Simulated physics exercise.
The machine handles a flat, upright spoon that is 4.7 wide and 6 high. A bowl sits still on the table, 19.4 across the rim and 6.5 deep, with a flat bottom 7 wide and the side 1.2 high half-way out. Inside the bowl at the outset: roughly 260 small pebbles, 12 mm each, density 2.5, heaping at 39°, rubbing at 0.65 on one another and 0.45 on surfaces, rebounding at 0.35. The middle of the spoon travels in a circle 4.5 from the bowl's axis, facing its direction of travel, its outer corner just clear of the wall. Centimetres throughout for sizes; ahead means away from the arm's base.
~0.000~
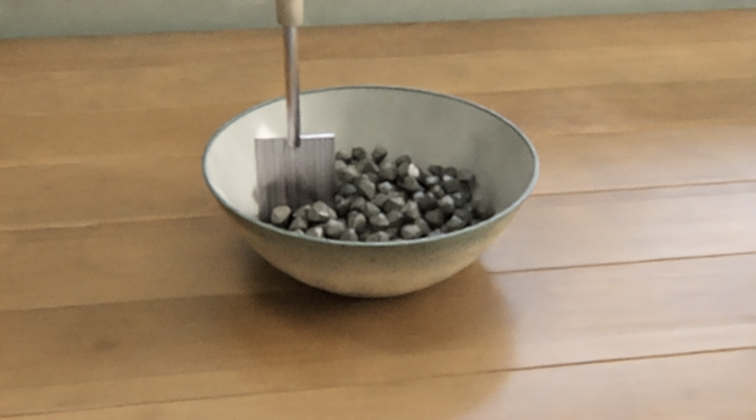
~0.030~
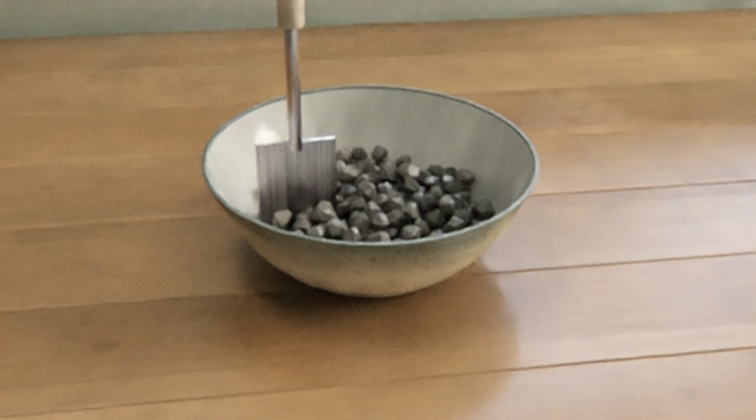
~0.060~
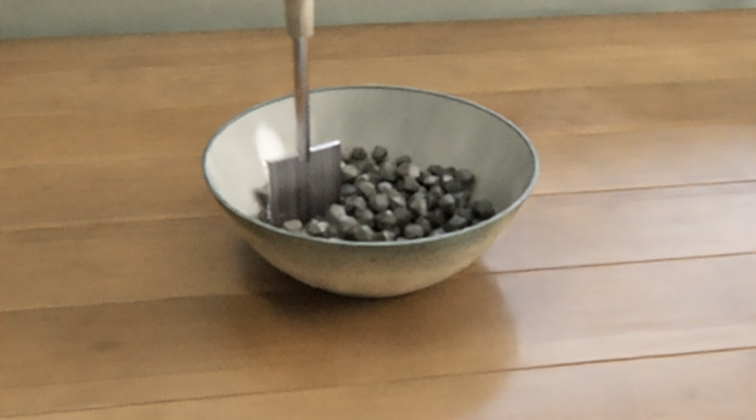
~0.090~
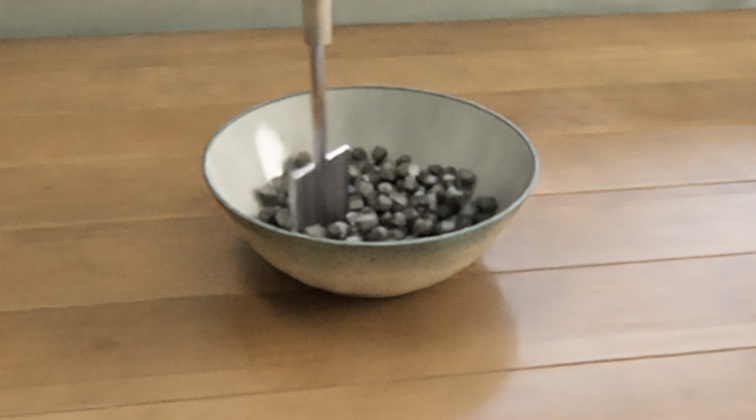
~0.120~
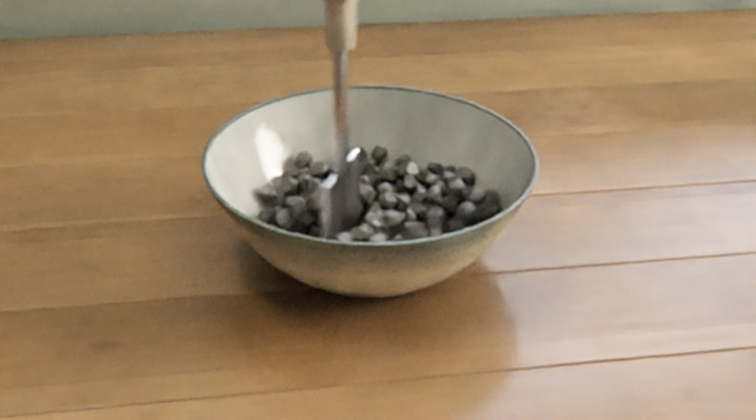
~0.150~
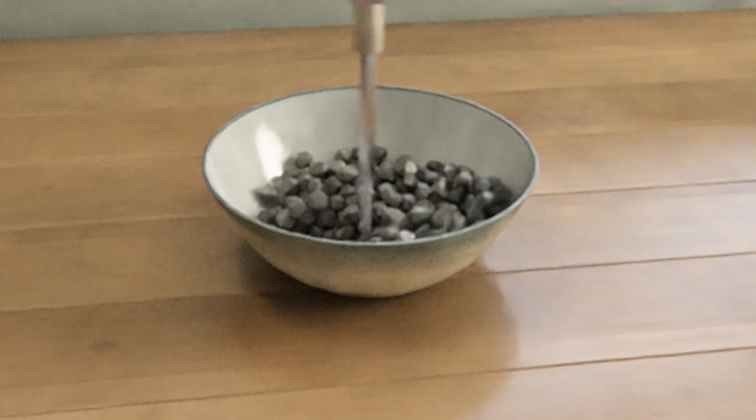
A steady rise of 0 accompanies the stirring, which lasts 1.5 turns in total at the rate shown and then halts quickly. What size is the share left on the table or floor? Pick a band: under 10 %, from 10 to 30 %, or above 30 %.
From 10 to 30 %.
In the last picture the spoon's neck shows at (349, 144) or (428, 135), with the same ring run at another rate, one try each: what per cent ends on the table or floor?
Around 15 and 40 percent, in that order.
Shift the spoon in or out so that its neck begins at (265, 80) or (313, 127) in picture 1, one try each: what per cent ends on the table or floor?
About 0 and 5 per cent.
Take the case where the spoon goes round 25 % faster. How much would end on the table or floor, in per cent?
Roughly 30 per cent.
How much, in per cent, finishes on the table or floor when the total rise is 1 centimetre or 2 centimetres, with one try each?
Estimates: 15 % and 5 %.
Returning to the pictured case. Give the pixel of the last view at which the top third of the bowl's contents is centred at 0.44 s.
Around pixel (335, 120).
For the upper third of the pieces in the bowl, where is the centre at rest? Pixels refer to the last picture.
I'd put it at about (436, 155).
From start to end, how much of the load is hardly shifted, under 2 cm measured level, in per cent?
Around 5 in a hundred, roughly.
After 0.44 s, 259° round, highest piece 11 above the table; 249 in the bowl, 7 on the table or floor, 6 in flight or on the tool.
After 0.74 s, 78° round, highest piece 8 above the table; 231 in the bowl, 26 on the table or floor, 5 in flight or on the tool.
After 1.08 s, 180° round, highest piece 7 above the table; 211 in the bowl, 51 on the table or floor.
After 1.78 s, 180° round, highest piece 7 above the table; 211 in the bowl, 51 on the table or floor.
At rest, 211 in the bowl, 51 on the table or floor. That is 19 % on the table or floor.
